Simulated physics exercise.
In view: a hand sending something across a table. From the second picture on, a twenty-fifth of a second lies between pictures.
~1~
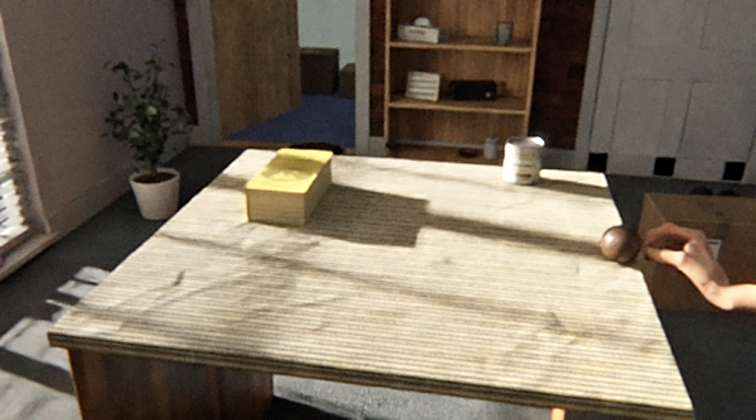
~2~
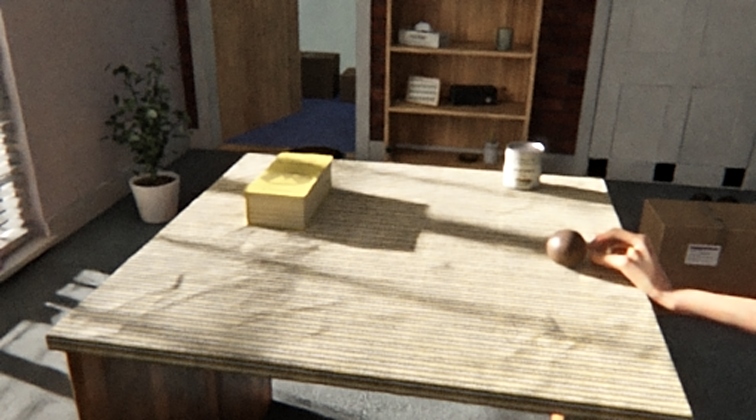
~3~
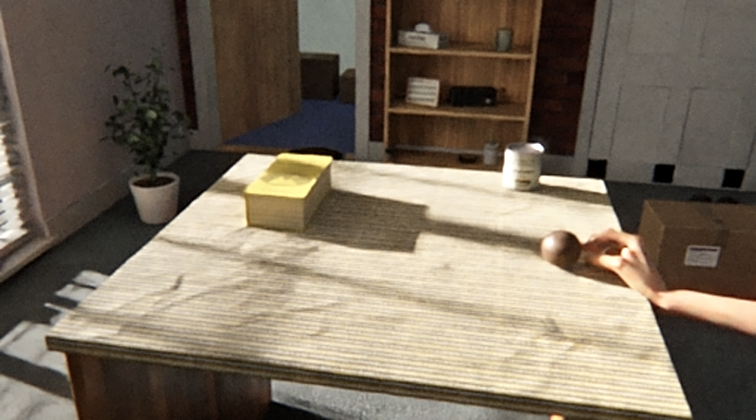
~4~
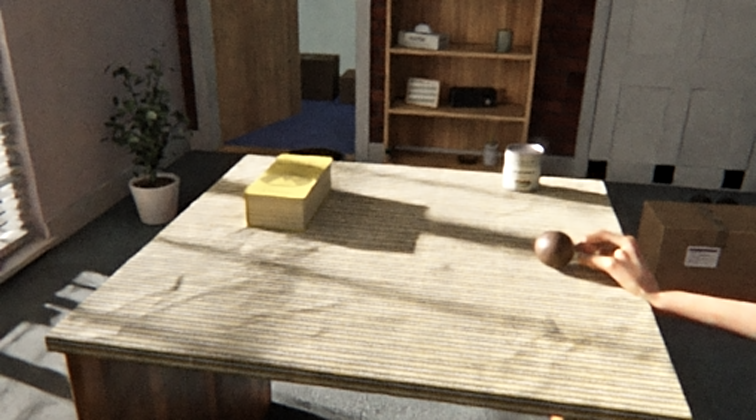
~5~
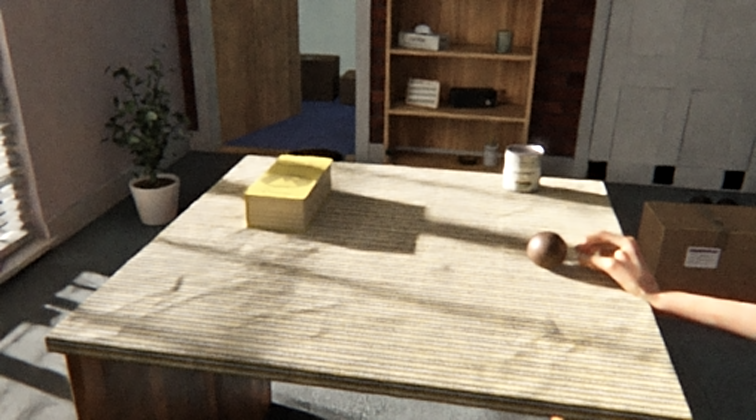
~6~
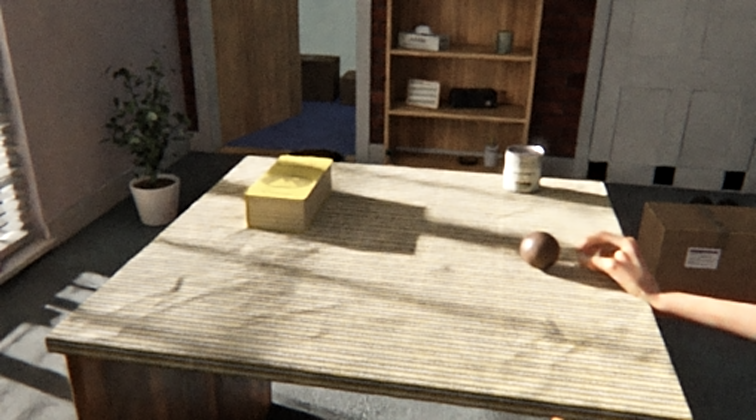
On a sunlit wooden table, a hand bringing a brown ball in from the right and releasing it, the ball moving slightly left.
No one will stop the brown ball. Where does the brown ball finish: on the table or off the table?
The brown ball is still on the table.
Then, 0.20 s on from there, brown ball shifted about its own width near (508, 249).
Then, 0.50 s on from there, brown ball shifted well along near (473, 248).
In the end, moved from the start, brown ball. At the end, from the last picture's camera, brown ball near (451, 247).
